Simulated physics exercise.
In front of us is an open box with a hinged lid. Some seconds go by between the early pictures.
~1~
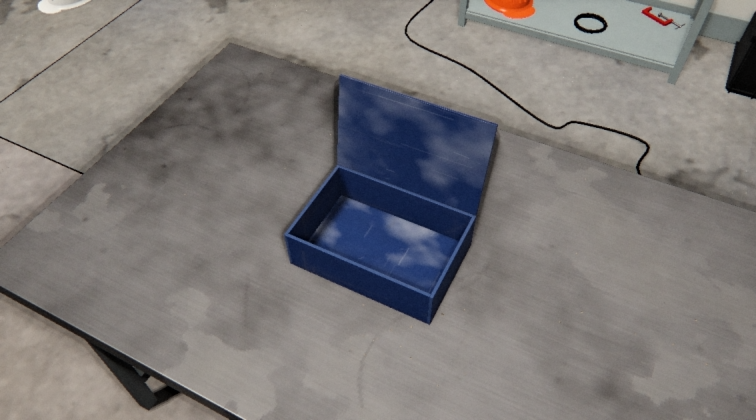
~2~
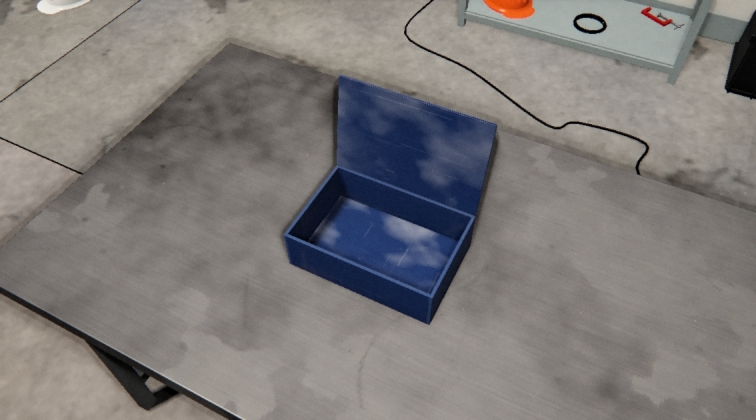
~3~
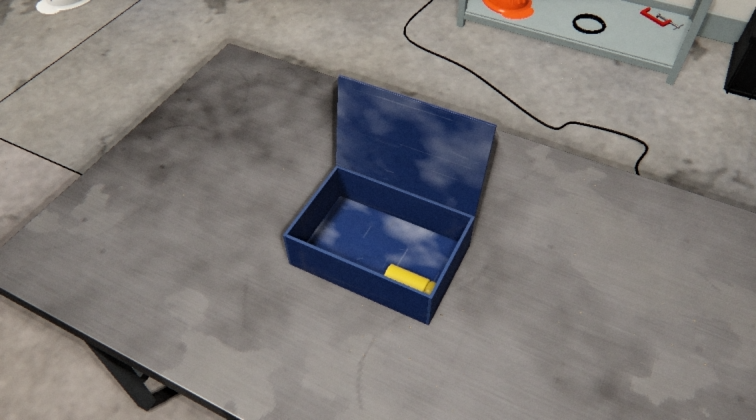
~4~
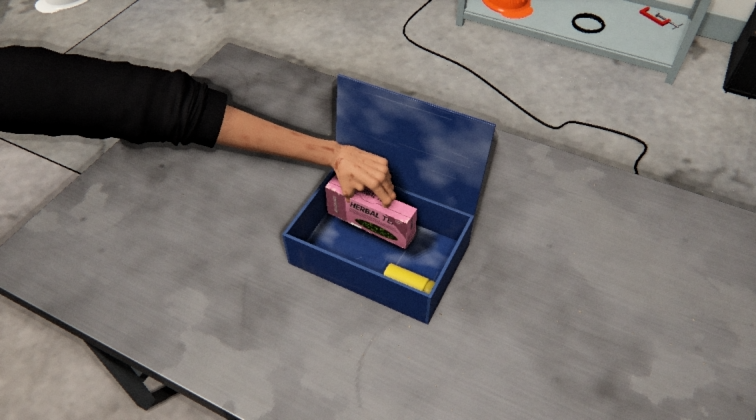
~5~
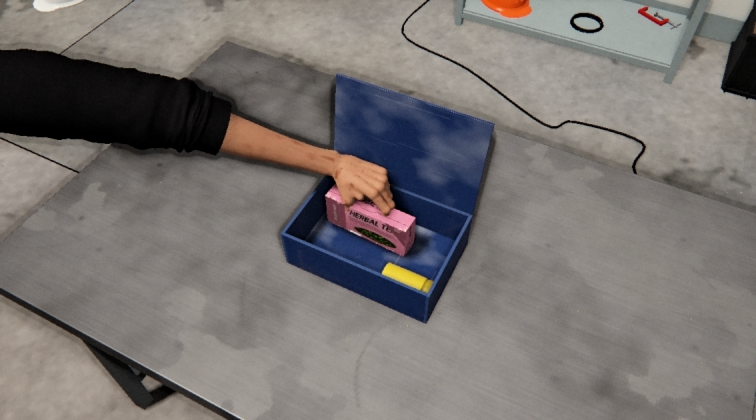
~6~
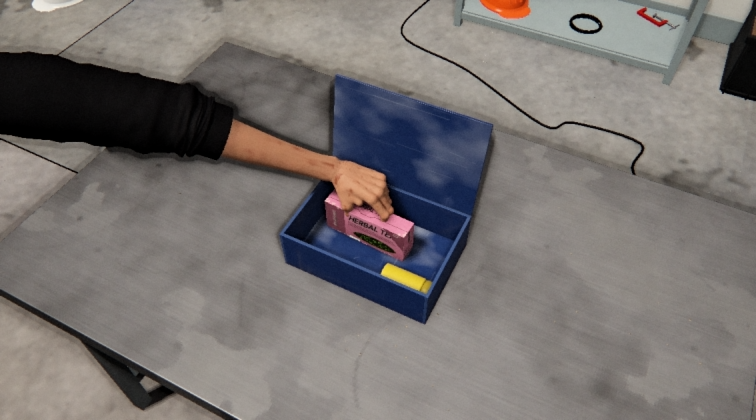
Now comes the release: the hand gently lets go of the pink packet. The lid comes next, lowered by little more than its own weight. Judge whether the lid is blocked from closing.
Judgement: Not blocked, the lid closes.
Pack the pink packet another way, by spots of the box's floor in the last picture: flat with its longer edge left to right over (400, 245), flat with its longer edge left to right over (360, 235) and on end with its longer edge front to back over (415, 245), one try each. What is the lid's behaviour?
On the first go it comes down fully, on the second it comes down fully, and on the third it can't shut.
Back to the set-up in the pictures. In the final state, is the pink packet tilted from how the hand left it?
Observation: It keeps the set orientation.
Then, 1.30 s past the last view, lid 82° above the rim.
Then, 1.70 s past the last view, lid 46° above the rim.
Then, 1.90 s past the last view, lid 16° above the rim.
Finally, lid shut; both still in place. Final places as the last picture's camera would see them, pink packet near (369, 225).
